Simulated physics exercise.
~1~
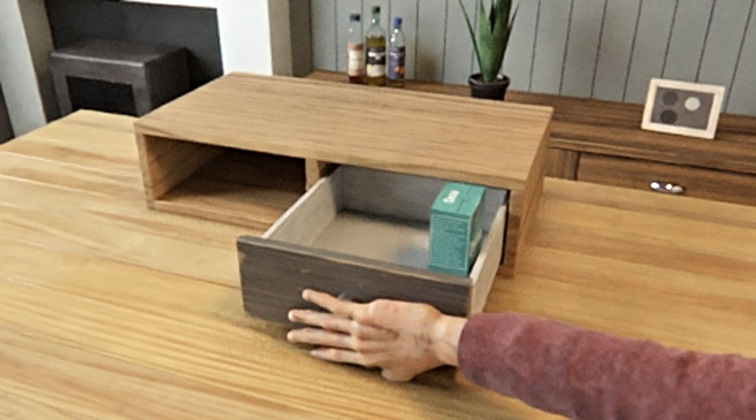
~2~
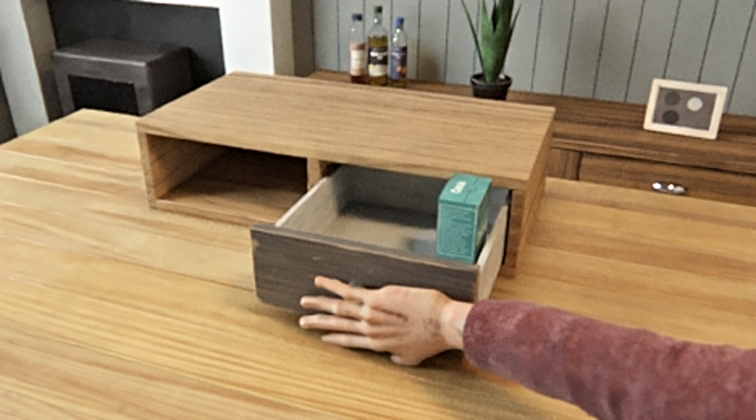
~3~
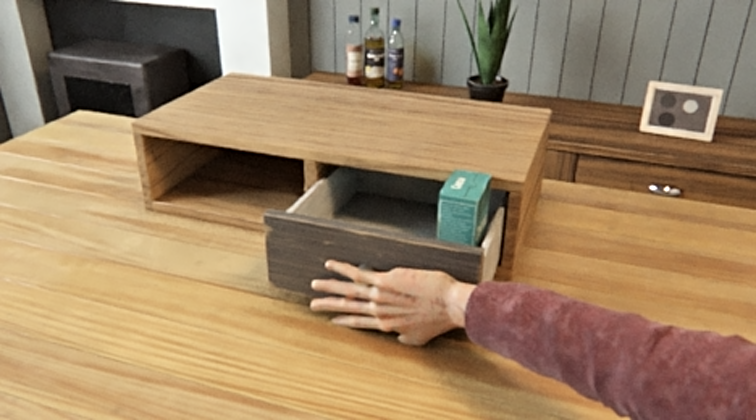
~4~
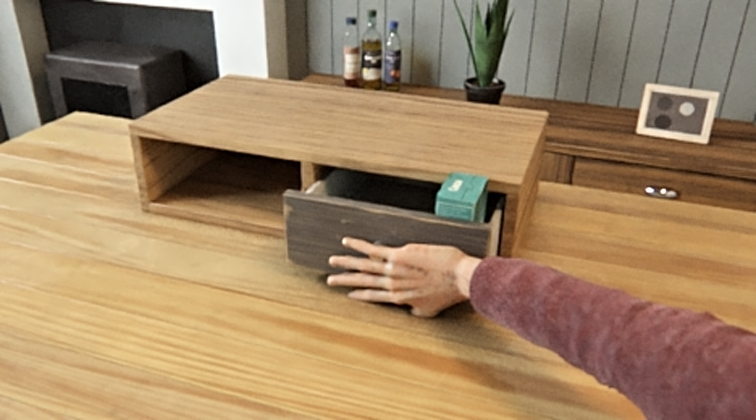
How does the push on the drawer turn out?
The drawer slides partway into the wooden chest but jams and stays ajar, with the turquoise box still upright and showing above its front.
